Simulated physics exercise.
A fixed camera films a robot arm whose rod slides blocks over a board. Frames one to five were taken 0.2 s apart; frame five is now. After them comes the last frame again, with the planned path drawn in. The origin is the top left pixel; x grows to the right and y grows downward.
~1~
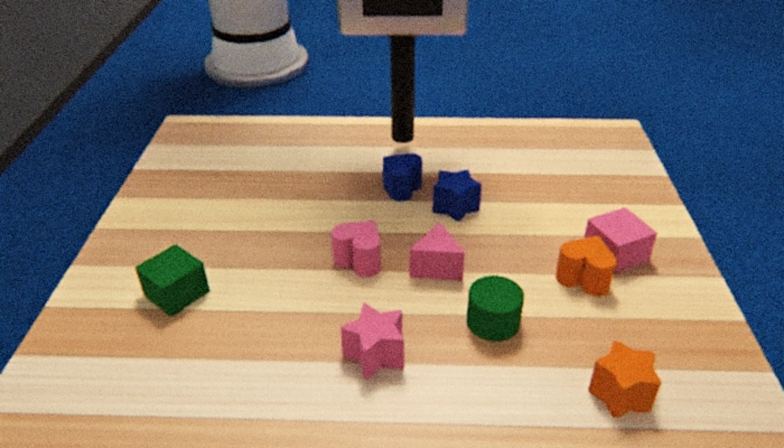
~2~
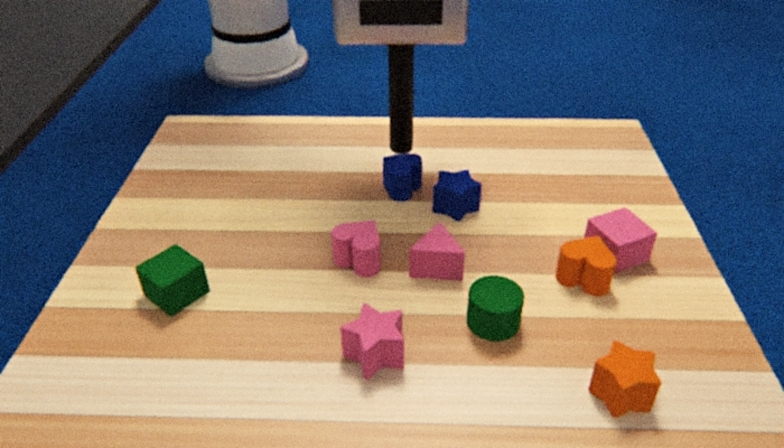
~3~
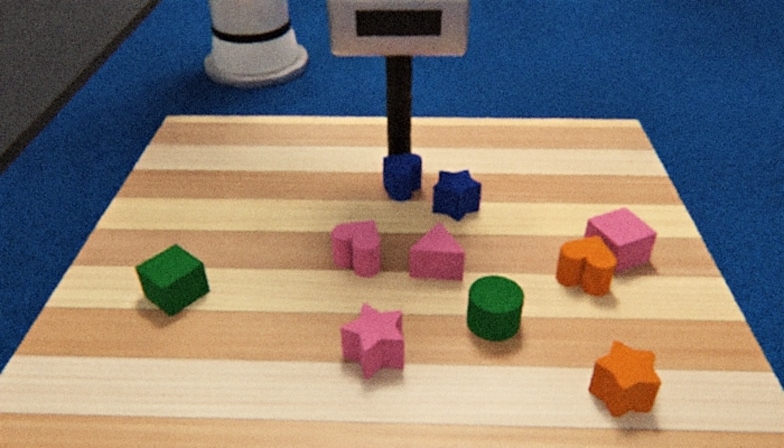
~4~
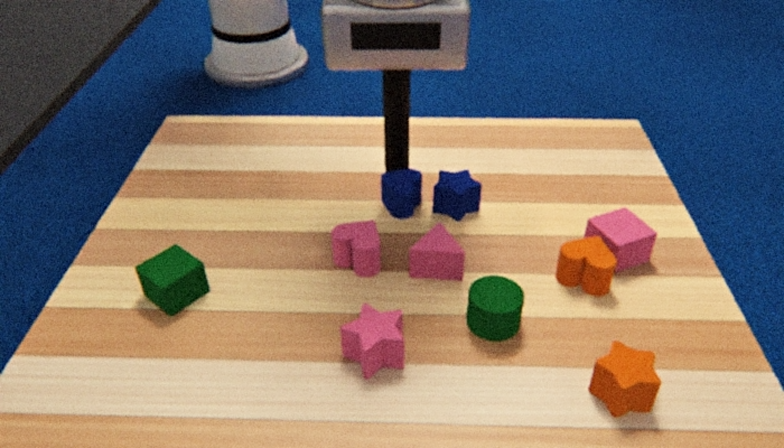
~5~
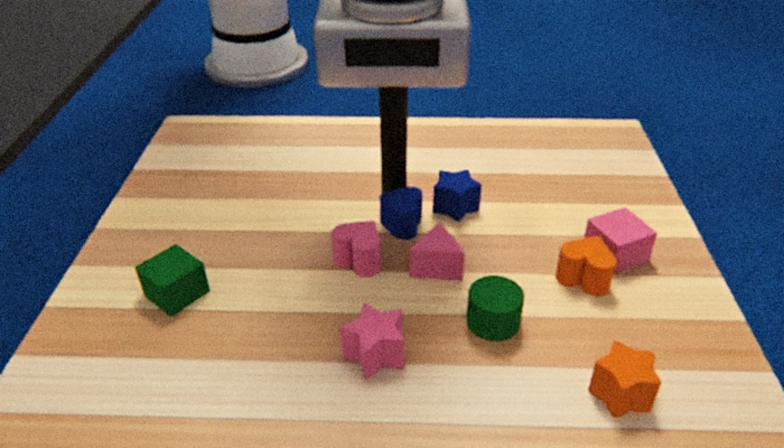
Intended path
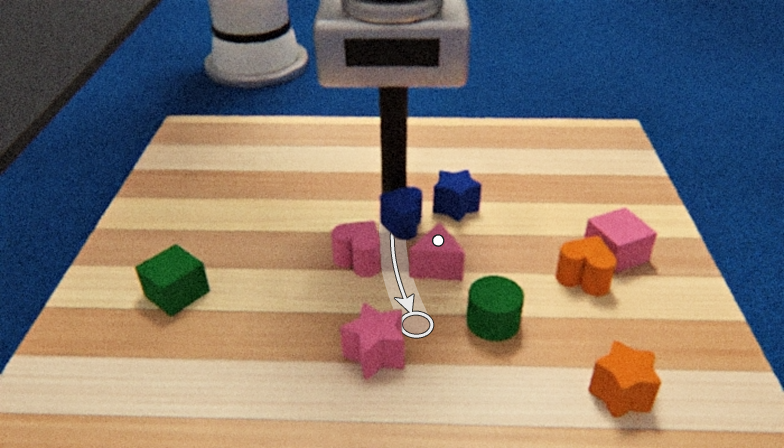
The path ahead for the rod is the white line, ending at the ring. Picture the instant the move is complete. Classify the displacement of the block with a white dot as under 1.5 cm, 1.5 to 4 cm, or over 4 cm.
Overall it shifts between 1.5 and 4 cm.
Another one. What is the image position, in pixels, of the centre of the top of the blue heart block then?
At (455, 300).
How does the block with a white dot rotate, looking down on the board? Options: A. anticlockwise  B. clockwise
Option A.
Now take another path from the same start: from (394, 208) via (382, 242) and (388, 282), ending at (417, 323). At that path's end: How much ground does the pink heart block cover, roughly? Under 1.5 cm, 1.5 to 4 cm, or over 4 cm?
The answer here is from 1.5 to 4 cm.
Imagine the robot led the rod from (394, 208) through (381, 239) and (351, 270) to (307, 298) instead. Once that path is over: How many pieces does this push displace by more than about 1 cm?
Two.
Drawn move, from (394, 208) by way of (394, 261) to (416, 324); the dot is on the pink triangular piece.
What follows on the original path. One third of the way, rod at (392, 230); blue heart block at (412, 232), turned 20° anticlockwise; pink triangular piece at (446, 247), turned 15° anticlockwise.
Two thirds of the way, rod at (399, 268); blue heart block at (424, 270), turned 25° anticlockwise; pink triangular piece at (456, 253), turned 40° anticlockwise.
At the end, rod at (416, 311); pink heart block still; blue heart block at (455, 300), turned 65° anticlockwise; pink triangular piece at (458, 253), turned 50° anticlockwise; green round block at (510, 296).
